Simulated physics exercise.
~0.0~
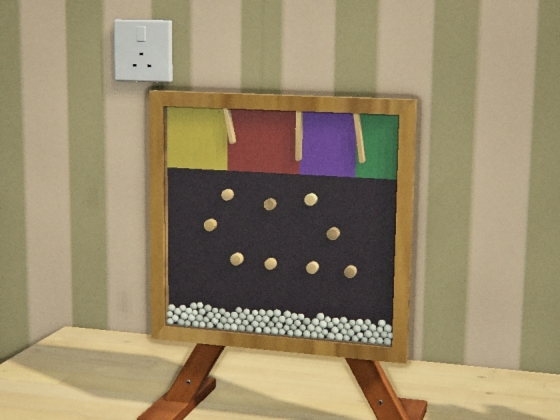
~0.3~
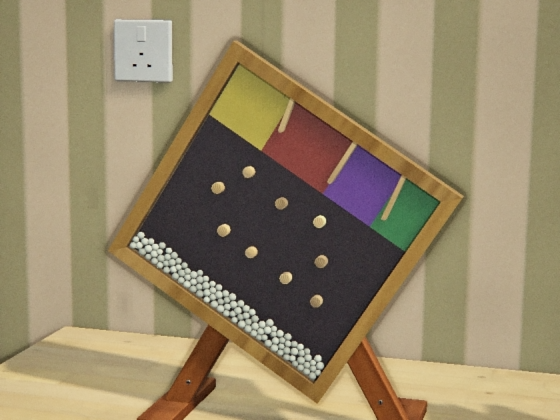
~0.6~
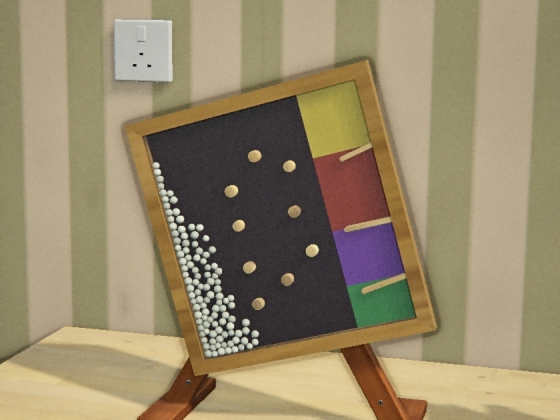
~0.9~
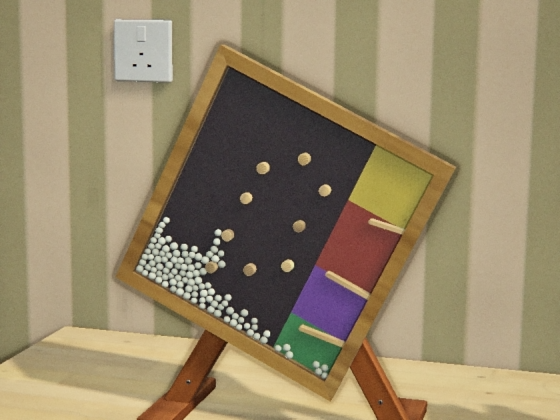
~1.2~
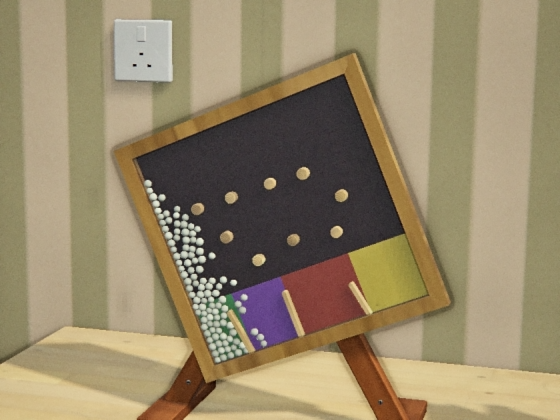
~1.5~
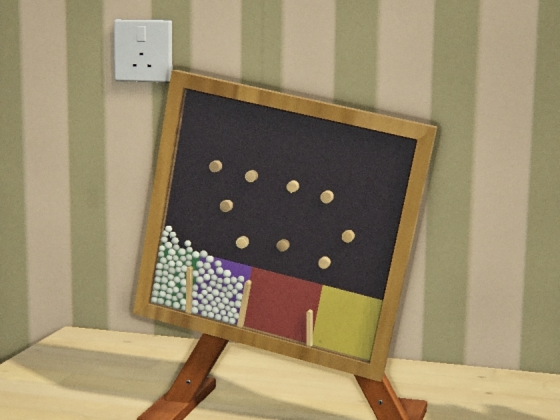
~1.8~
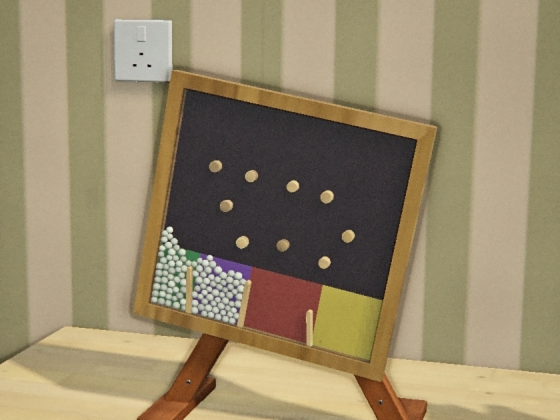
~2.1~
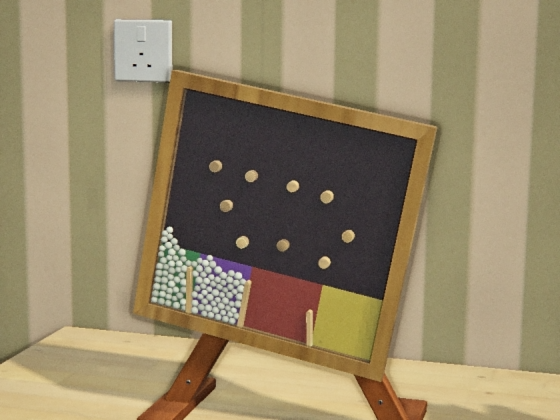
On a pale wooden tabletop before a green and cream striped wall with a white socket, a still camera faces a square wood-framed case on a reddish-brown stand. Small white pills line the bottom of its dark panel, below scattered round pegs and yellow, red, purple and green pockets along the top. The case turns clockwise, and the pills slide and heap into the lower left corner. As the pockets swing down the right side to the bottom, pills spill into green, then purple. It stops slightly tilted, nearly upside down, with green and purple filled, red and yellow empty.
